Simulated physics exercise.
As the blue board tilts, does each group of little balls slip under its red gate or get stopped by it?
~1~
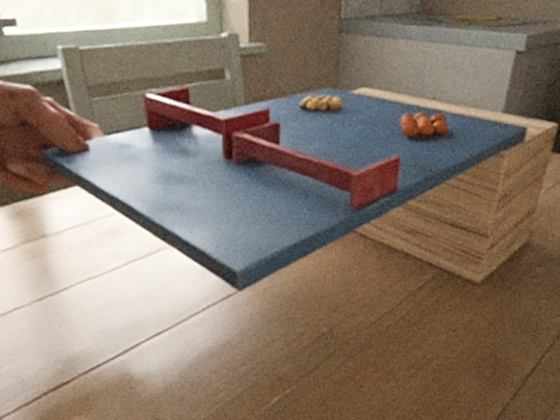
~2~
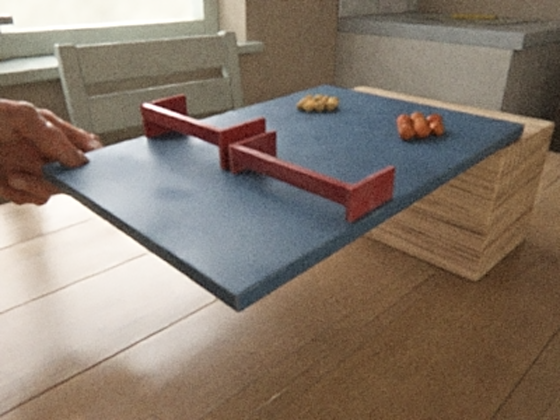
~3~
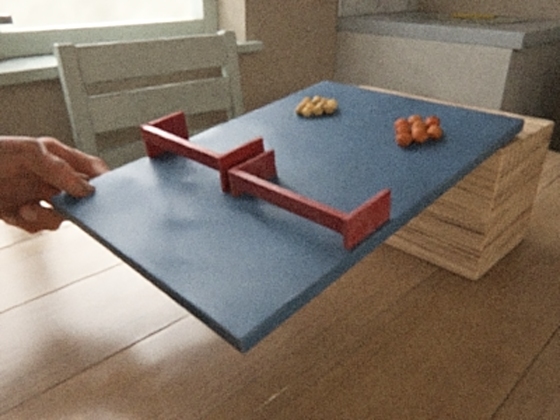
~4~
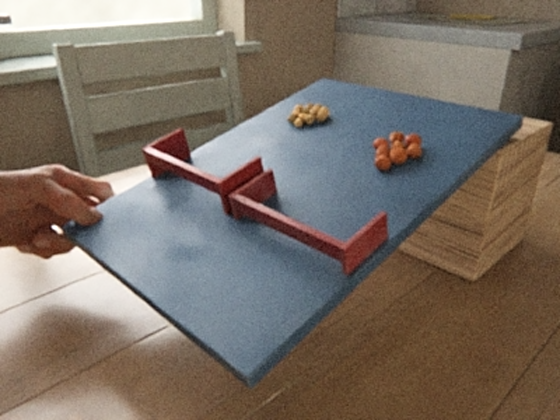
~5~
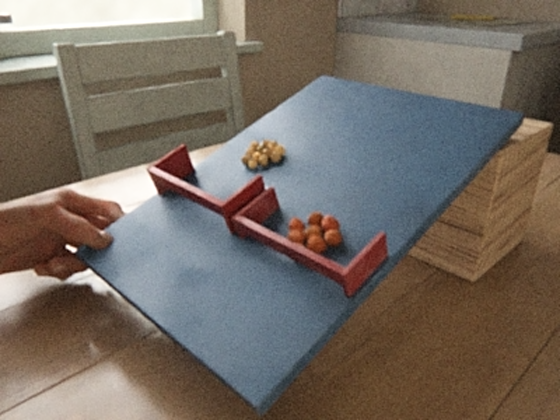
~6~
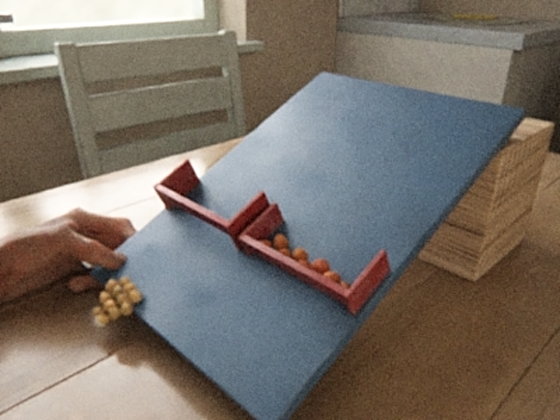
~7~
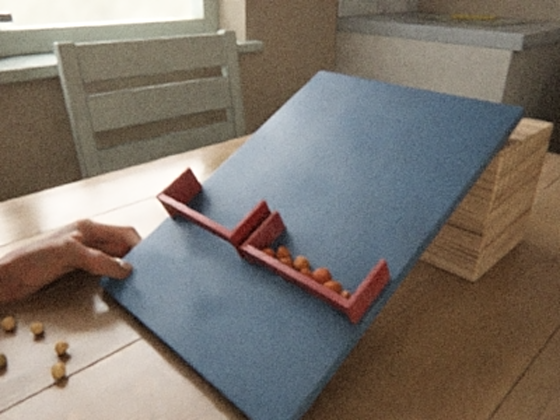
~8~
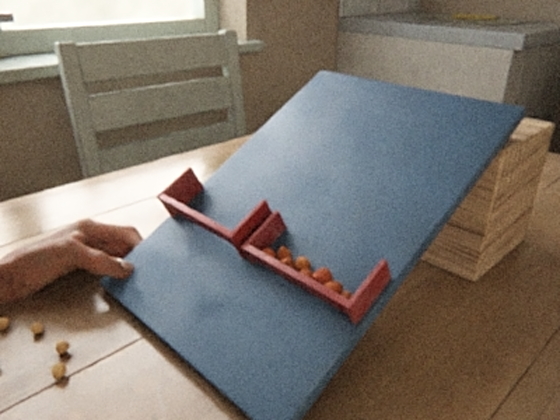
The orange balls in front are stopped by their red gate and gather behind it. The yellow ones at the back slip under theirs and end up on the table.
